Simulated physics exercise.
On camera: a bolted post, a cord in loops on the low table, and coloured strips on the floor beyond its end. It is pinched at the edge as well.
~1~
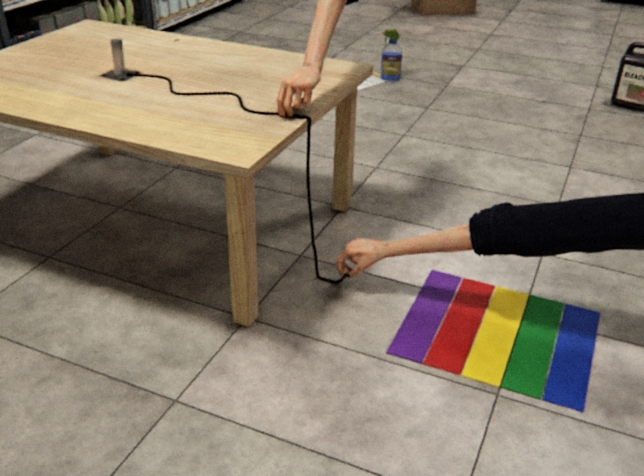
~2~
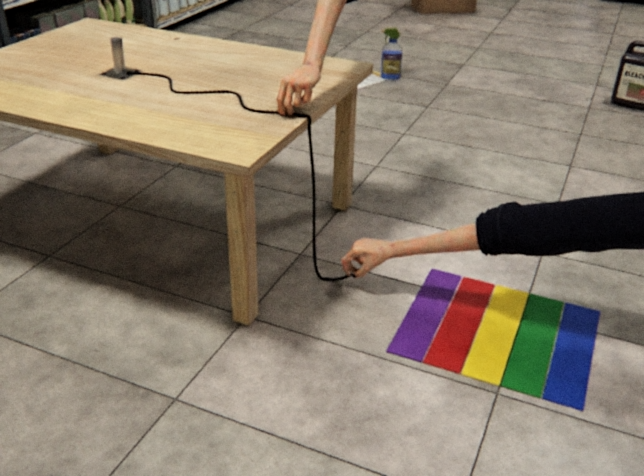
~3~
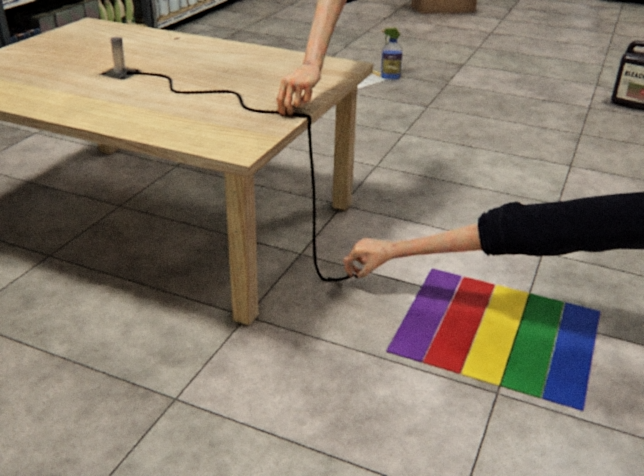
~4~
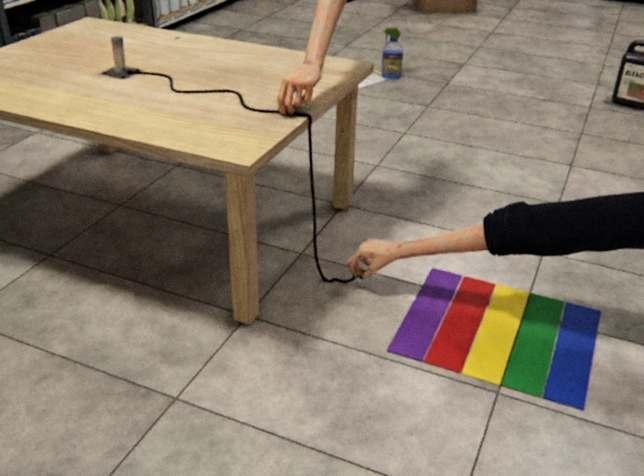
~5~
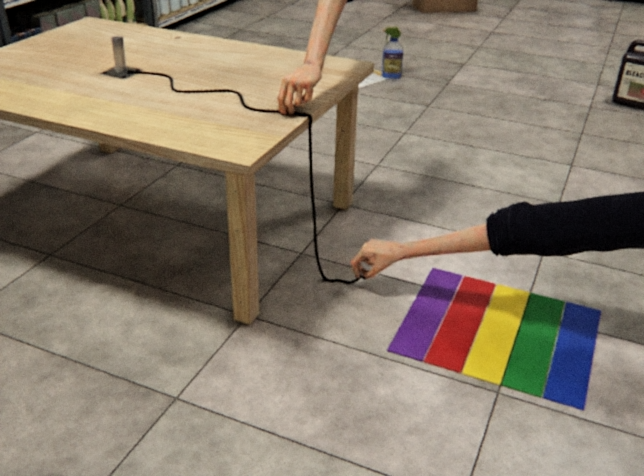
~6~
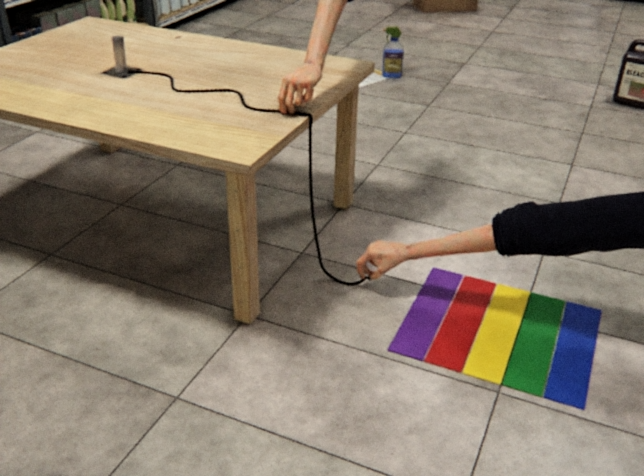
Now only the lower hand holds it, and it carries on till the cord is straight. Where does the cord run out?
It halts on the yellow strip.
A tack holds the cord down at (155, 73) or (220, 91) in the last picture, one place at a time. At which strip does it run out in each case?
One after the other, yellow; red.
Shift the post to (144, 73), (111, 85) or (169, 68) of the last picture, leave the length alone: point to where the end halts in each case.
The places are (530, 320), (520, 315) and (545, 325).
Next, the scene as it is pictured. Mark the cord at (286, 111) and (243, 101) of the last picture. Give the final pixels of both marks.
The first at (321, 127), the second at (272, 105).
A little later, end near (424, 292); over purple.
Next, end near (472, 305); over red.
When it is tight, end near (501, 313); over yellow. Over yellow.
